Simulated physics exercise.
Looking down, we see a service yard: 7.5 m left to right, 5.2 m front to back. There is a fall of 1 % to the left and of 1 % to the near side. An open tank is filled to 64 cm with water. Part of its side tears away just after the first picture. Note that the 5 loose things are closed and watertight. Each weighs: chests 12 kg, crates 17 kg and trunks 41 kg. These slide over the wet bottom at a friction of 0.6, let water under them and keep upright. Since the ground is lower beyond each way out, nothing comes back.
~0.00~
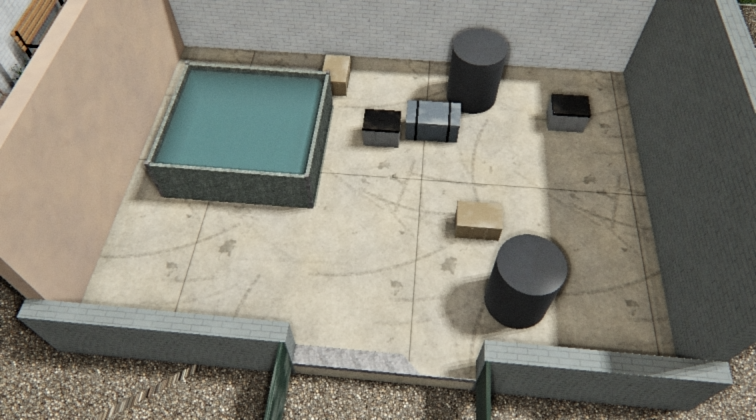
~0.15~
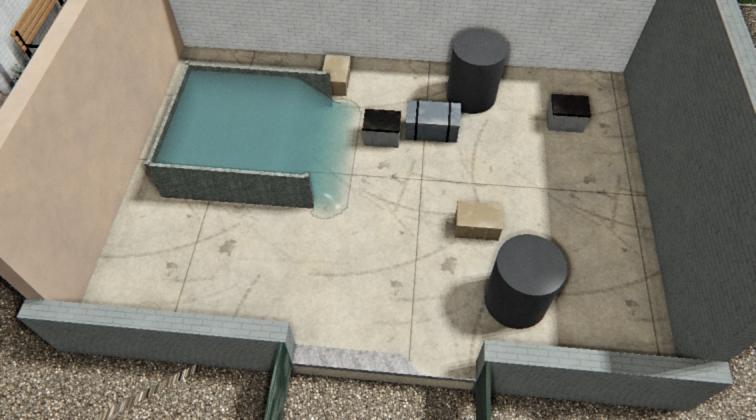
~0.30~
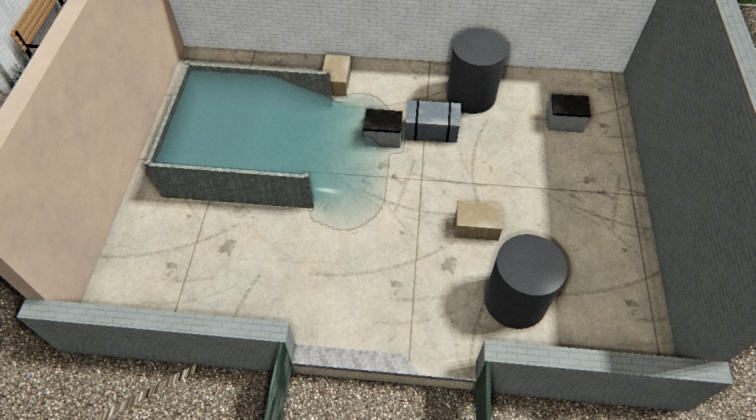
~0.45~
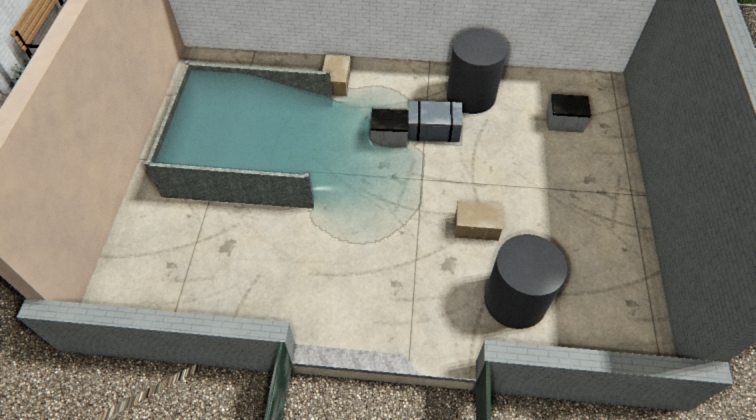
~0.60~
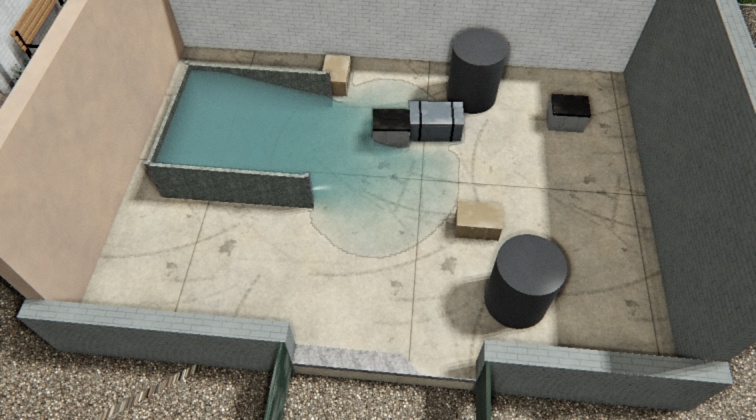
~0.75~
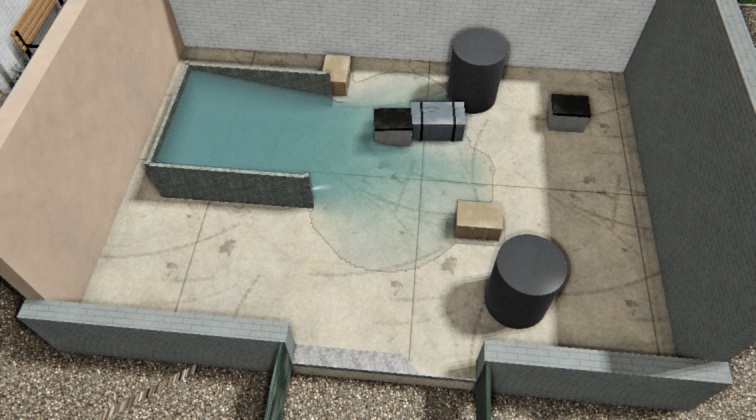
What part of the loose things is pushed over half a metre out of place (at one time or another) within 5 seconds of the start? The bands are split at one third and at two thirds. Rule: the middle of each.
It falls at two thirds or above.
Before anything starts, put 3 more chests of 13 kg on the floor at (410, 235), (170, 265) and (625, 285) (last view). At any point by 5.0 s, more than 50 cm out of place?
Outcome: Breaks the threshold first, stays within next, breaks the threshold last.
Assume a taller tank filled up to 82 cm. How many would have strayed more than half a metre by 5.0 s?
It would come to 4 of them.
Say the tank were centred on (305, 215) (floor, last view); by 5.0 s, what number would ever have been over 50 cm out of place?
That gives 2 of them.
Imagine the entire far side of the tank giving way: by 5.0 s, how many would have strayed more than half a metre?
That would give 2.
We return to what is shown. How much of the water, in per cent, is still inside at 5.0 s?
Close to 94 in a hundred parts remain.
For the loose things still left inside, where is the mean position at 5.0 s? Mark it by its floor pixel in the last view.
The centre sits near (528, 188).
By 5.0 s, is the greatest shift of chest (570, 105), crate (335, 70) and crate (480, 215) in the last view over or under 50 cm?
Taking them in turn, the answers are greater, smaller and greater.
After 1.1 s 0 of 5 are over 50 cm from their spots; 1 afloat.
After 2.2 s 3 of 5 are over 50 cm from their spots; 1 afloat.
After 3.5 s 4 of 5 are over 50 cm from their spots; 4 afloat.
After 5.0 s 3 of 5 are over 50 cm from their spots, and 4 have been at some point; 4 afloat.
